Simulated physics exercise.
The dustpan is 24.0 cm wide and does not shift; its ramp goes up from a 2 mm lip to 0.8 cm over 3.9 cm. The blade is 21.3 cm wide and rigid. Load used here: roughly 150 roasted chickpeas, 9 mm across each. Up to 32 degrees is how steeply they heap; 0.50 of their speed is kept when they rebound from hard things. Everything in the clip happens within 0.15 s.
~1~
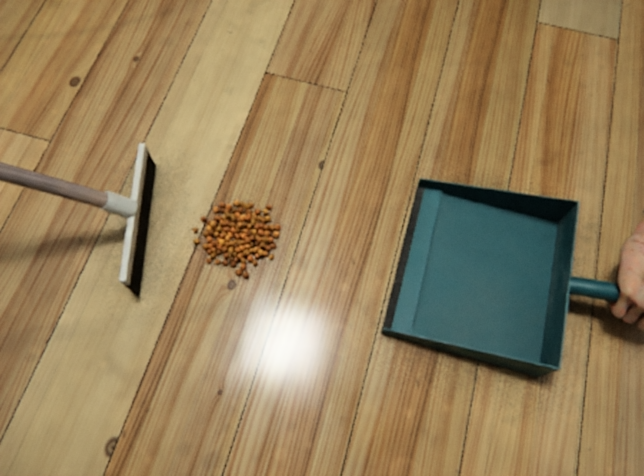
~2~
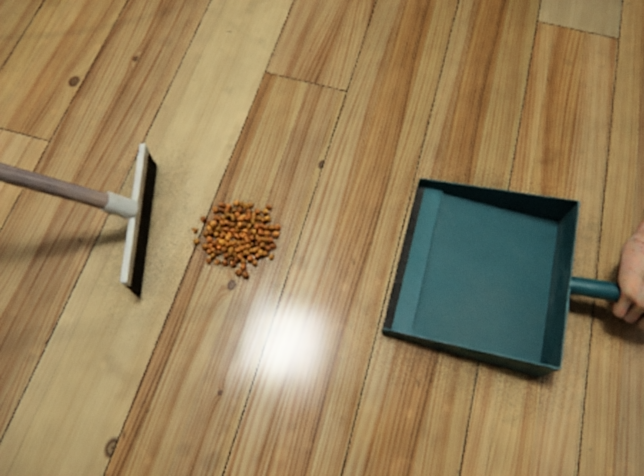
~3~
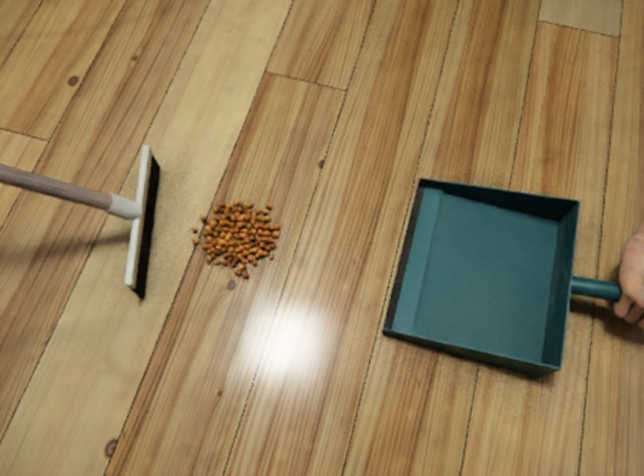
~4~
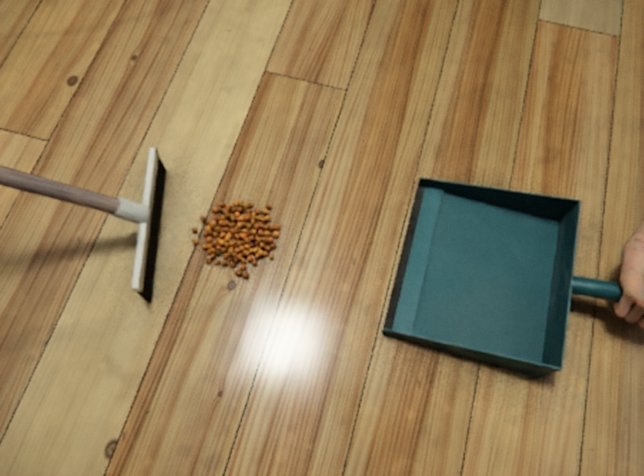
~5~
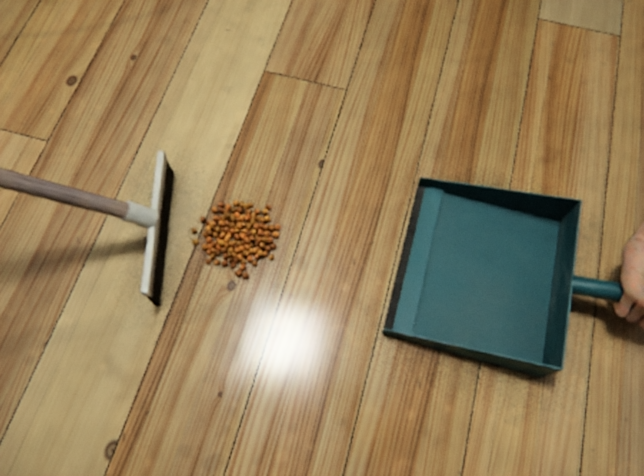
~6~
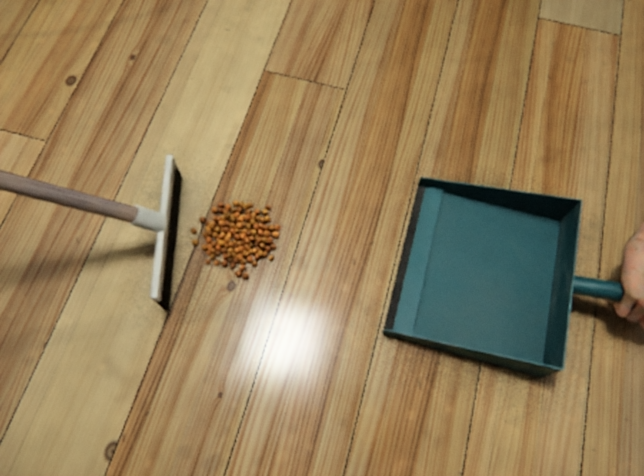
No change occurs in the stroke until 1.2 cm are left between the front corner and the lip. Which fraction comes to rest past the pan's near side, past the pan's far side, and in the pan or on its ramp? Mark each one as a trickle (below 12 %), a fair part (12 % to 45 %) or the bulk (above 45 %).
Near side: A trickle; far side: A trickle; pan: A trickle.
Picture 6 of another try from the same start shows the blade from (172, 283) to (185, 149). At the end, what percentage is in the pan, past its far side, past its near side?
Split: Pan = 30, far = 5, near = 0.
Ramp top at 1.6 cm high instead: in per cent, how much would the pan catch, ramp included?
I'd expect close to 0 per cent.
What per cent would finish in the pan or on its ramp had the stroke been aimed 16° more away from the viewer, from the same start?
Roughly 15 per cent would finish in the pan or on its ramp.
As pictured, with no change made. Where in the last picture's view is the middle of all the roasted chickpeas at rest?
Near (375, 266).
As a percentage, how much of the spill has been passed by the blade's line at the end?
Some 25 percent of it.
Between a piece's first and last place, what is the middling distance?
Some 20 cm.
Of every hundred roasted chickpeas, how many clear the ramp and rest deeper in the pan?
Roughly 0 percent.
Then, 0.29 s after the last picture, middle of the blade 19 cm from the lip; 0 % over the lip, far side 0 %, near side 0 %.
Then, 0.49 s after the last picture, middle of the blade 10 cm from the lip; 0 % over the lip, far side 0 %, near side 5 %.
Then, 0.82 s after the last picture, middle of the blade 4 cm from the lip; 0 % over the lip, far side 0 %, near side 5 %.
In the end, near side 5 %, far side 0 %, pan 0 %, in front of the lip or behind the blade 90 %.
